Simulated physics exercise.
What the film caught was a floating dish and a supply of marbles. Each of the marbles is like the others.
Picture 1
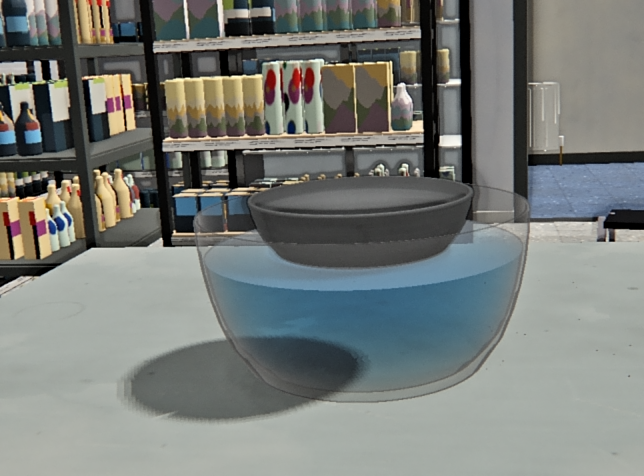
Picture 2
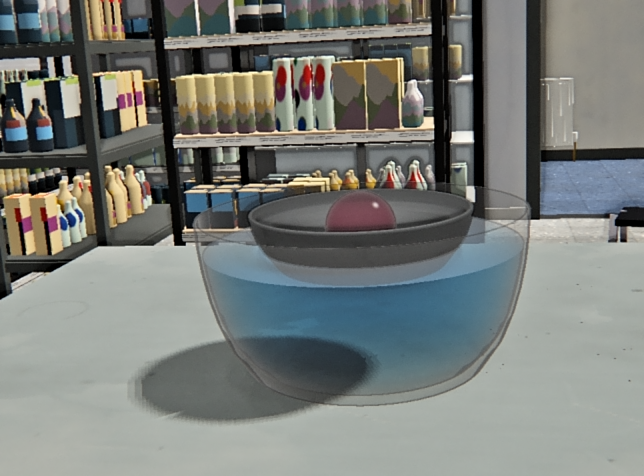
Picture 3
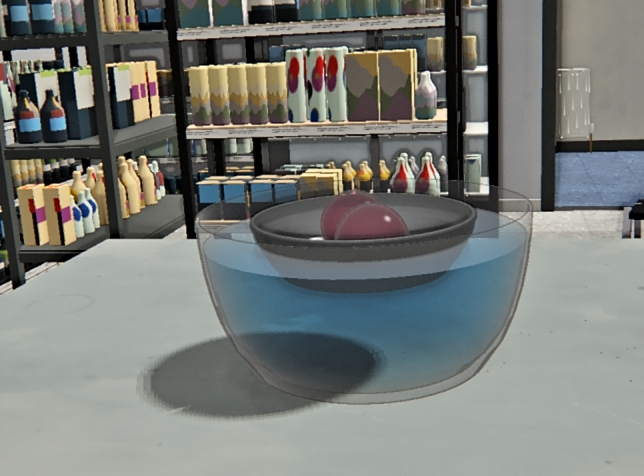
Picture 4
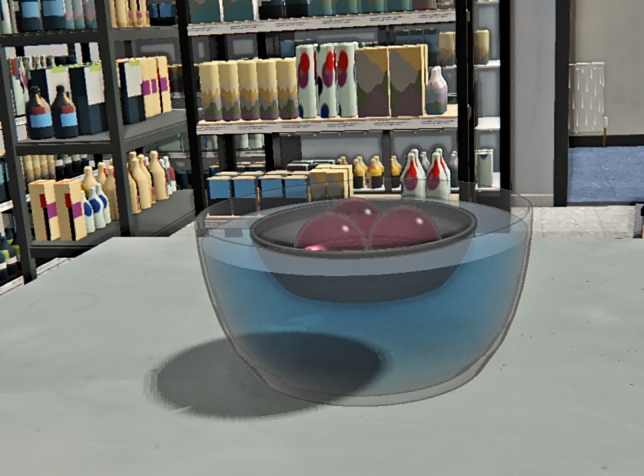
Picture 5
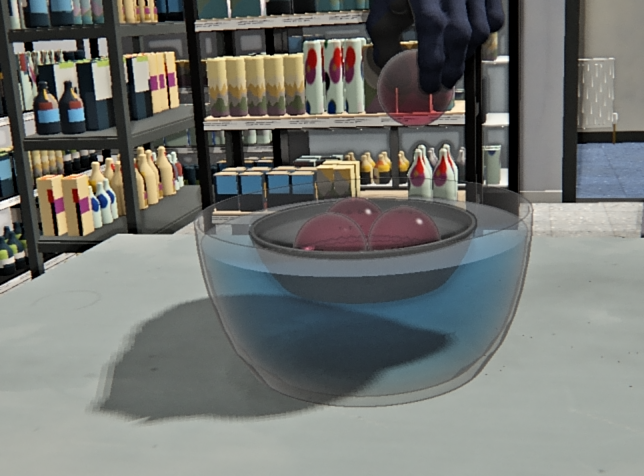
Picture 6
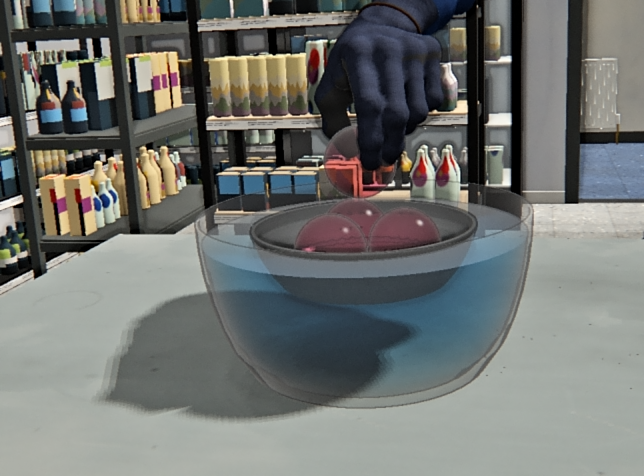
A dark dish floating in a clear bowl of blue water starts out empty, then sits lower in stages as one, two and then three reddish marbles appear in it. A dark-gloved hand then brings another marble in from above, lowering it toward the dish.
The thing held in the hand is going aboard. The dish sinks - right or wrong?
Right.
Soon after, the glass marble is in and the dish dips.
Later, water pours in over its edge.
In the end, the dish lies on the bottom with its load.
